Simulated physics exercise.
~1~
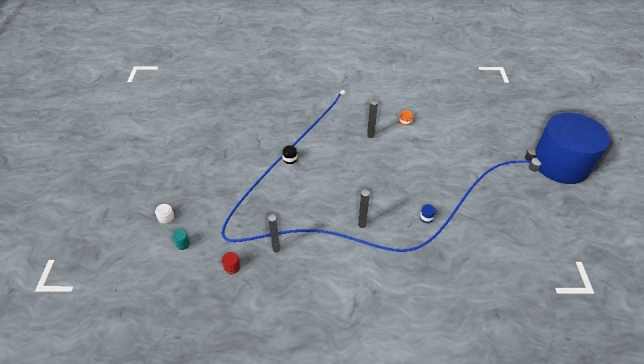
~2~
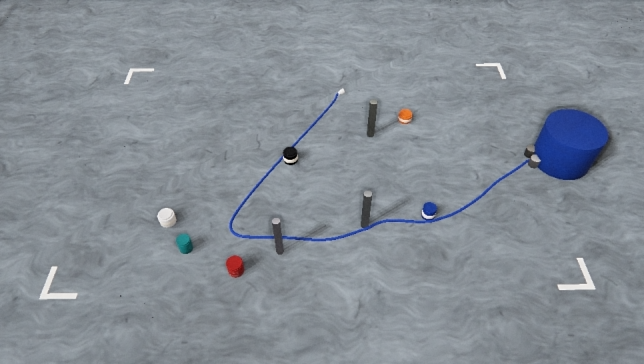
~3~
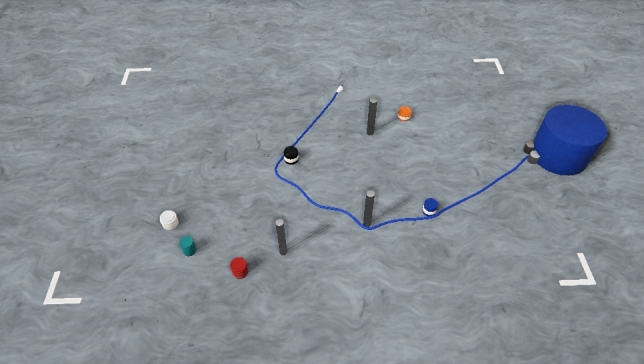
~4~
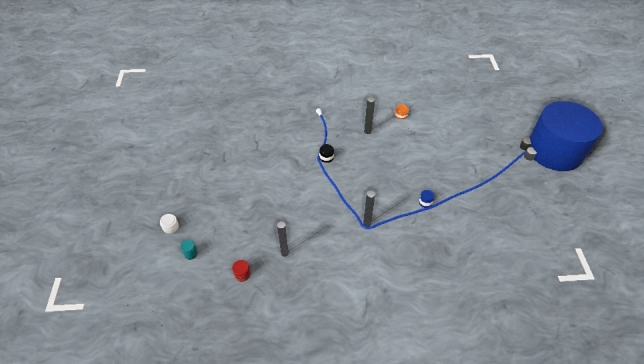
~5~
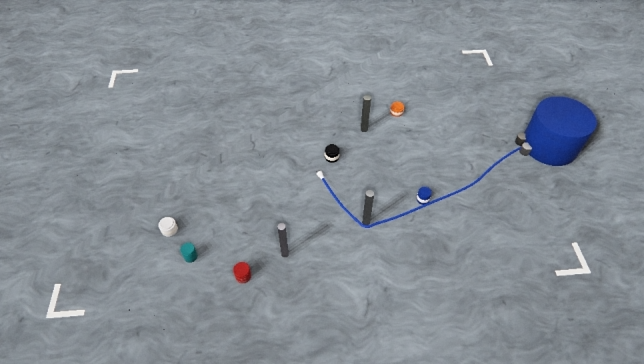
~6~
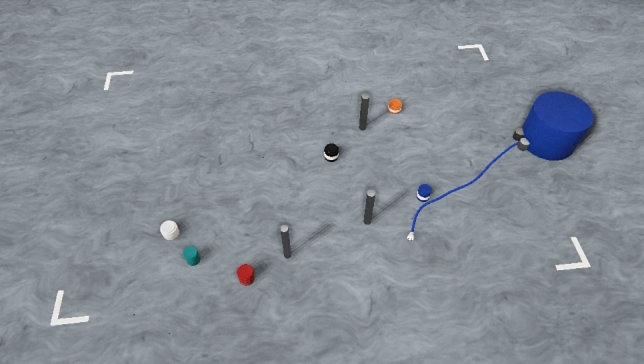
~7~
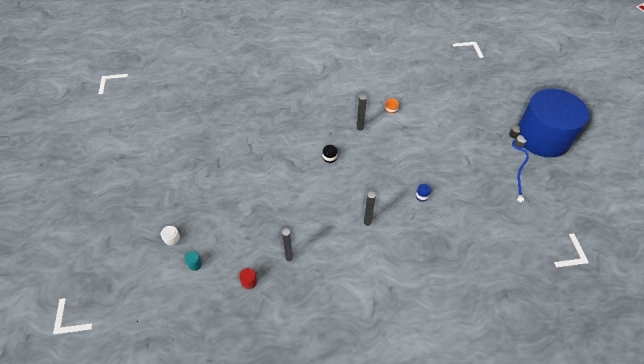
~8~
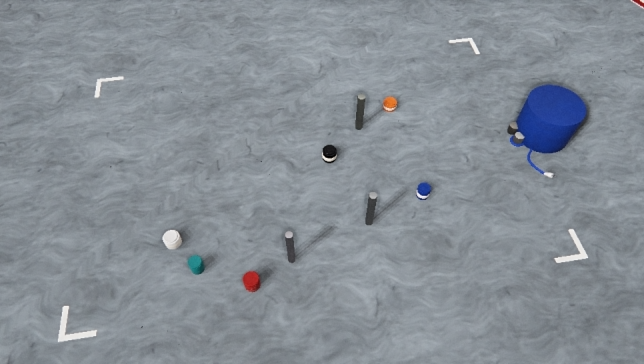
A blue lead winds into a reel at right, nudging a black jar and blue canister, leaving its plug end just out.
